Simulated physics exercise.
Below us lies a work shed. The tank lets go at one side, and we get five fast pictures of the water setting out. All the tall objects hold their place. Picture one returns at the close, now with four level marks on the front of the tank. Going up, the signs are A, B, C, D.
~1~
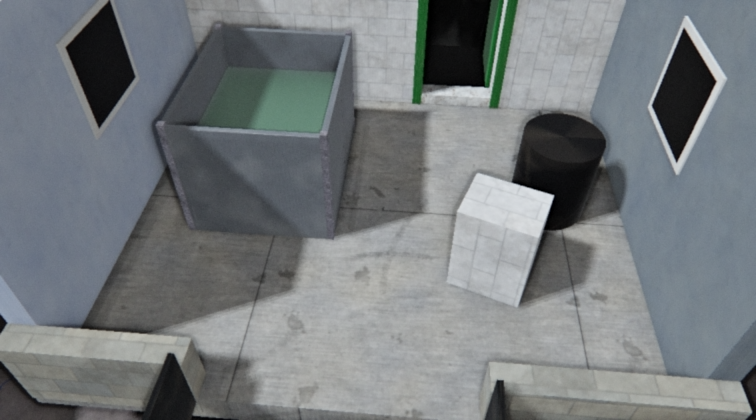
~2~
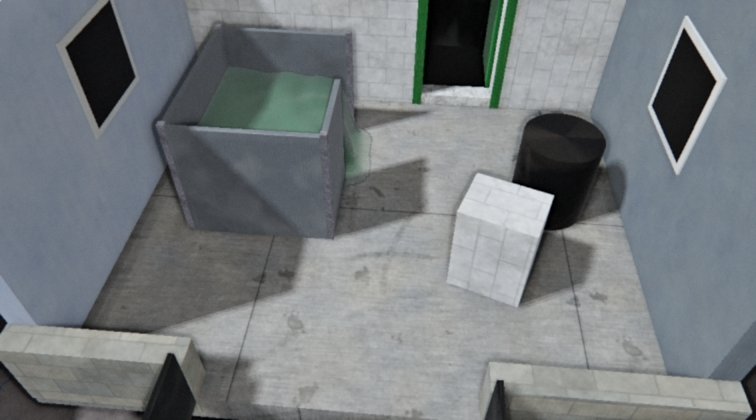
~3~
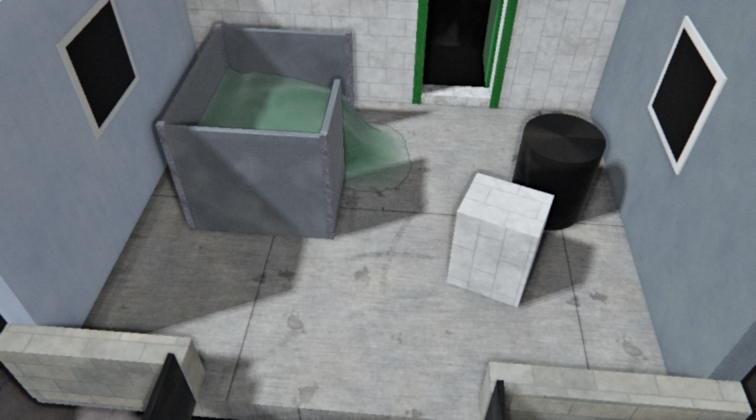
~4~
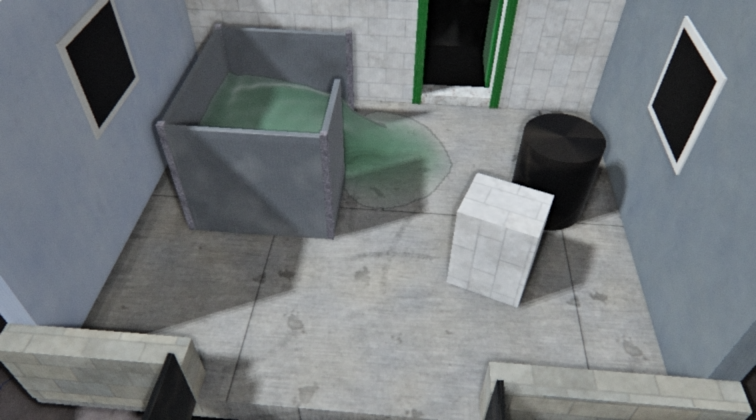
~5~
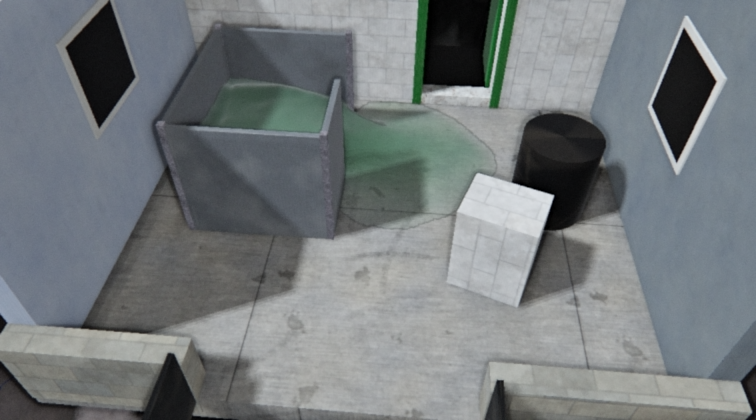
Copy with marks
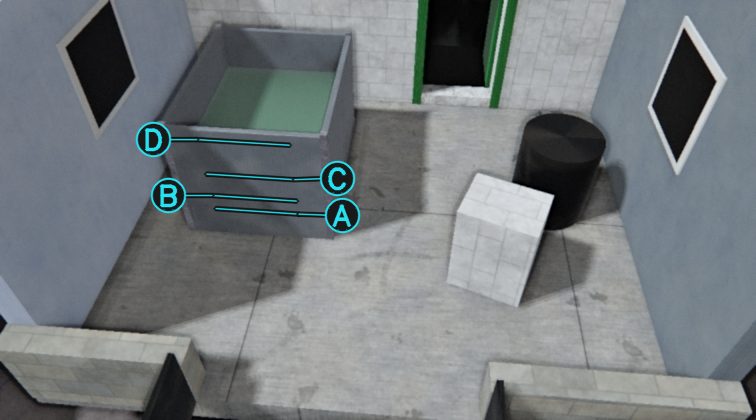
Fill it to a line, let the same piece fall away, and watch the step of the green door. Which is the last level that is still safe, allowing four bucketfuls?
B will do.
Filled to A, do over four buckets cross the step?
No, that is safe.
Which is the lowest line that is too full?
Line C.
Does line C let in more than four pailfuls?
Yes, that goes wrong.
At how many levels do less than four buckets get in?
Two.
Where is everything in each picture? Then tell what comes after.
The first picture shows water in the tank at rest, its middle at (270, 112); foot of the green doorway at (455, 105); open gate at (338, 346).
The second picture shows front seen at (356, 180), 1 % of the ground wet.
The third picture shows front seen at (392, 182), 4 % of the ground wet.
The fourth picture shows front seen at (431, 140), 9 % of the ground wet.
The fifth picture shows front seen at (455, 125), 17 % of the ground wet.
On the marked copy, A at (256, 211); B at (254, 198); C at (250, 176); D at (243, 142); from the bottom up A, B, C, D.
With A, nothing gets over.
With B, a bucket or two gets in.
With C, about 10 bucketfuls get in.
With D, dozens of bucketfuls pour in.
